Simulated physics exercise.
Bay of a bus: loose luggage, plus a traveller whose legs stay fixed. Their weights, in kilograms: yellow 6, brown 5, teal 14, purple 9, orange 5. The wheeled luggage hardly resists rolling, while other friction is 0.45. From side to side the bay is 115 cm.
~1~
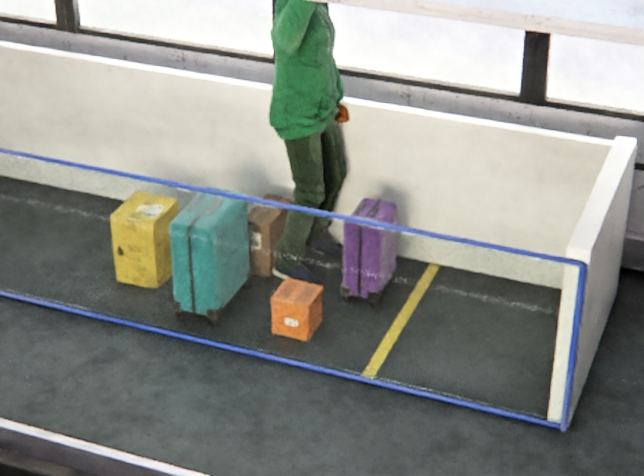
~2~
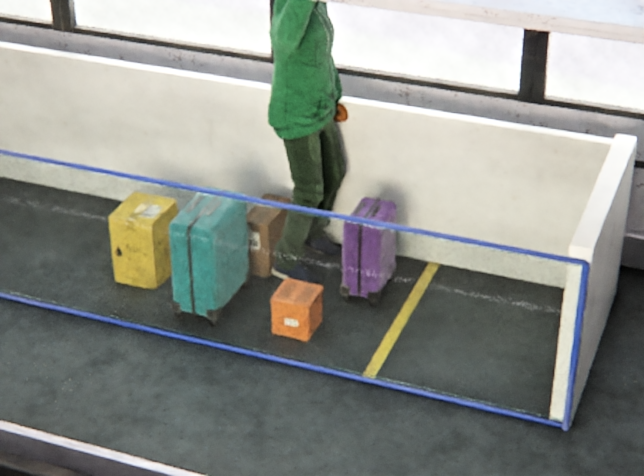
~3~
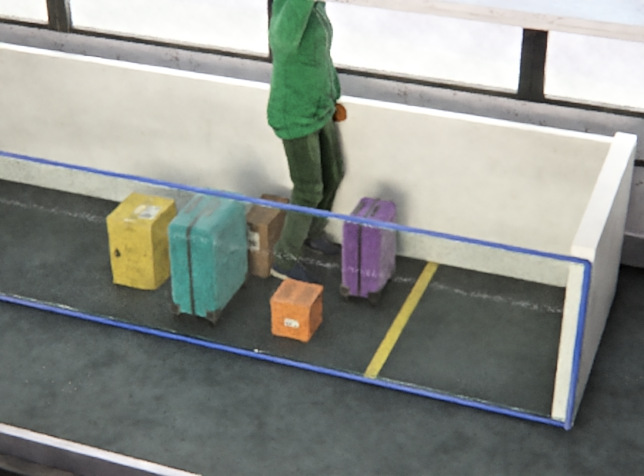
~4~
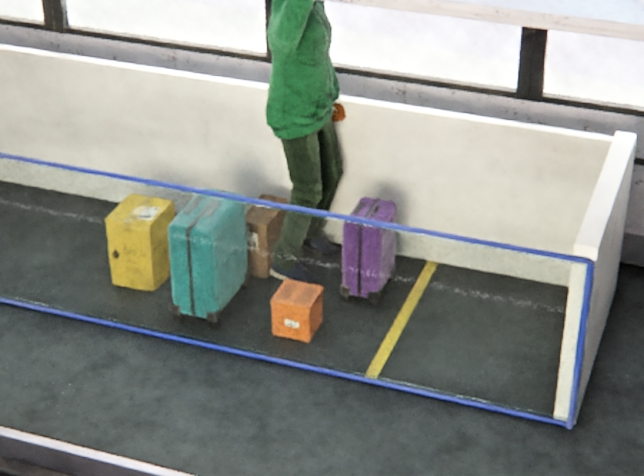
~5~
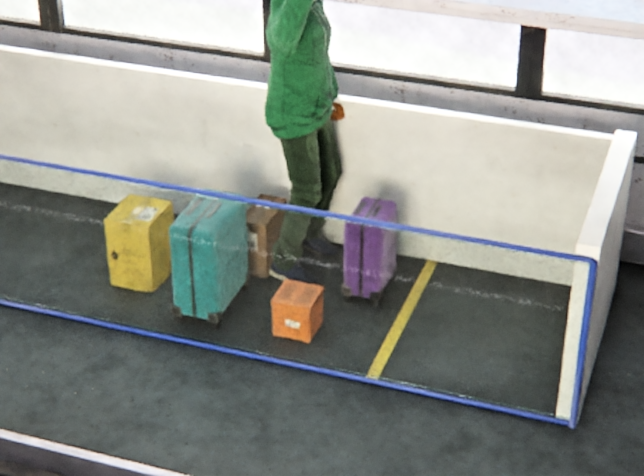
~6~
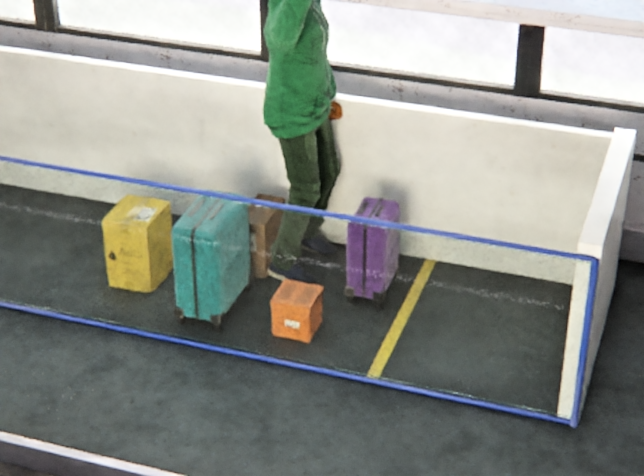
Suitcases and boxes stand almost still in a luggage bay beside a person in green.
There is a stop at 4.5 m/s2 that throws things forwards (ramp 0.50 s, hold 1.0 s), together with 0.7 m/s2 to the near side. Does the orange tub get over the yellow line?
It goes over the line.
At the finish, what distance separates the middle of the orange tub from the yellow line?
Roughly 75 cm beyond it.
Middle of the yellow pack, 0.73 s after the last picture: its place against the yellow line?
Around 140 cm shy of it.
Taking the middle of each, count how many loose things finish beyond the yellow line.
By my count, 3 of them.
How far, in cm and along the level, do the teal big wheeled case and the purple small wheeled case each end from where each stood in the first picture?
Distances - teal big wheeled case 150, purple small wheeled case 110.
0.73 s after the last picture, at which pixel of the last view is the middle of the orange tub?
At that moment it is roughly at (427, 348).
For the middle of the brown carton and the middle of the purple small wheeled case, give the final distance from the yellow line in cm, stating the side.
So the brown carton stops 80 centimetres short while the purple small wheeled case finishes 80 centimetres past.
Then, 0.33 s after the last picture the orange tub is 44 cm short of the yellow line, tilted 0°, near (304, 313) in the last picture's view; the purple small wheeled case 8 cm past the yellow line, tilted 0°.
Then, 0.73 s after the last picture the orange tub is 23 cm past the yellow line, tilted 0°, near (427, 348) in the last picture's view.
Then, 1.23 s after the last picture the orange tub is 75 cm past the yellow line, tilted 0°, near (534, 375) in the last picture's view; the purple small wheeled case 80 cm past the yellow line, tilted 0°.
When all is still, yellow pack stops short of the yellow line; brown carton stops short of the yellow line; teal big wheeled case crosses the yellow line; purple small wheeled case crosses the yellow line; orange tub crosses the yellow line.
